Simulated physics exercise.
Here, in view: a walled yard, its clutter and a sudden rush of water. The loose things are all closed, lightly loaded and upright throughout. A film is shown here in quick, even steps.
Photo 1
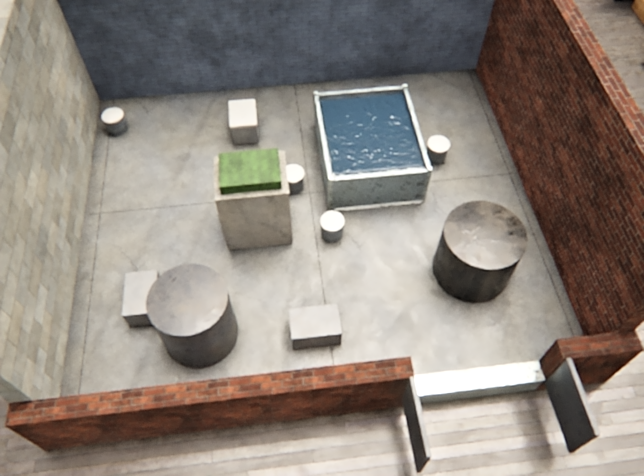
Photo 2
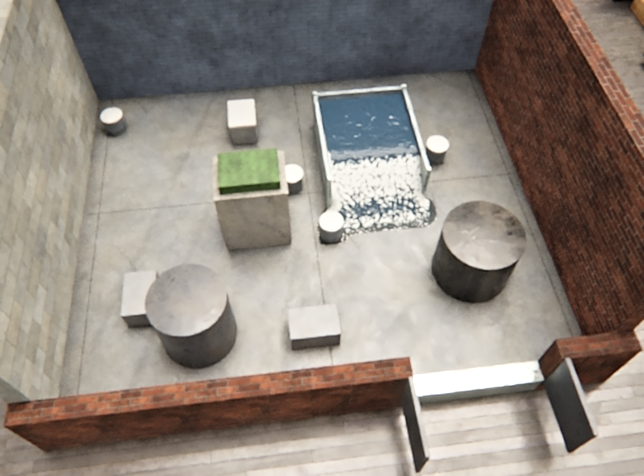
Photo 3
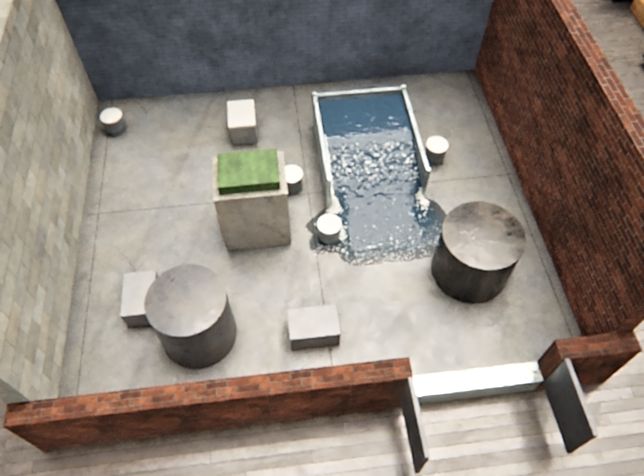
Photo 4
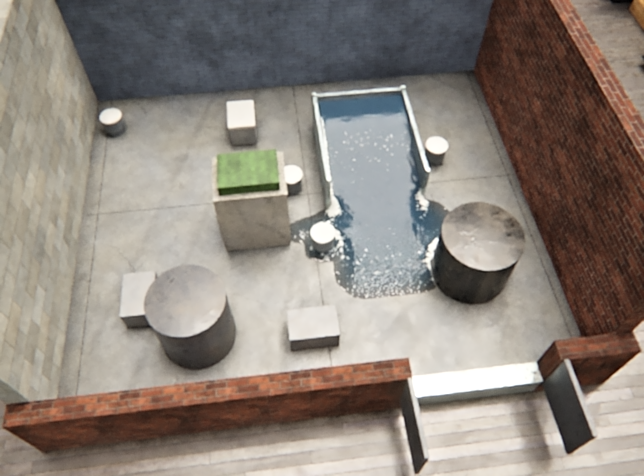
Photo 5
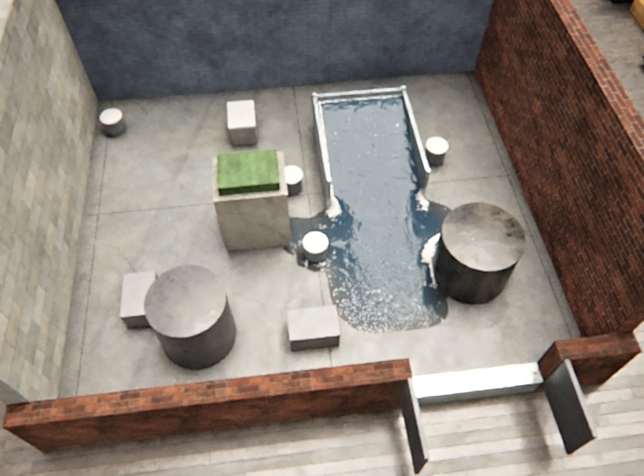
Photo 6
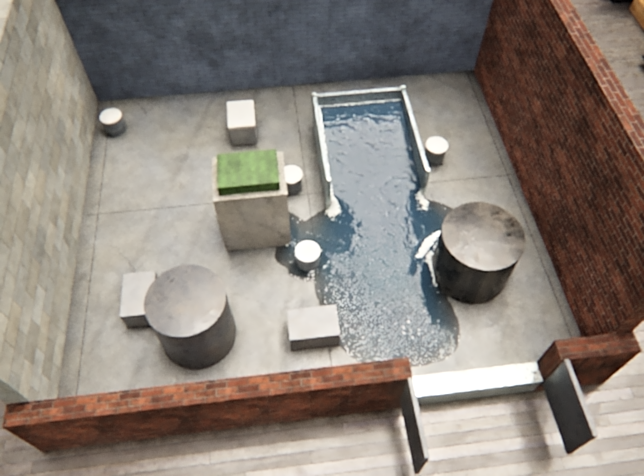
Water pouring from an opened tank and spreading across a walled yard, nudging one small white-topped pail a short way left.
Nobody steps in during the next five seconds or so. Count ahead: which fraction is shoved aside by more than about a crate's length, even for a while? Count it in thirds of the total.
Portion: Beneath a third.
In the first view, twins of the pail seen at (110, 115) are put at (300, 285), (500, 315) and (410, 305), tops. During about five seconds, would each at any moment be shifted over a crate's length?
Item by item: Goes the distance, remains in place, goes the distance.
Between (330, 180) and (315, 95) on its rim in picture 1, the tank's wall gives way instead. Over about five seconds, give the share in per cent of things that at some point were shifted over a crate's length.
Estimate: Some 60 per cent.
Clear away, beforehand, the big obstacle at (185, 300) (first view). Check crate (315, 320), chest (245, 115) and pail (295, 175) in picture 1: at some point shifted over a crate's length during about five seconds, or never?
So, in sequence: Did travel that far, then did not travel far, then did not travel far.
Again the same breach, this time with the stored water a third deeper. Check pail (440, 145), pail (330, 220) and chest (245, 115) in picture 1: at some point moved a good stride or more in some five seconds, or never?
Item by item: Missed the mark, then cleared the mark, then missed the mark.
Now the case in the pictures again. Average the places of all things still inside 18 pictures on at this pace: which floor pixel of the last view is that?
I'd put it at roughly (230, 213).
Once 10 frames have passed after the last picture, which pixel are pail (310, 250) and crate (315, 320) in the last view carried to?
They should be roughly at (246, 314) and (227, 368).
A moment on, 1 of 7 are well off their spots; 0 afloat.
Next, 2 of 7 are well off their spots; 1 afloat.
Later, 2 of 7 are well off their spots; 1 afloat.
In the end, 2 of 7 are well off their spots, and 2 have been at some point; 1 afloat.
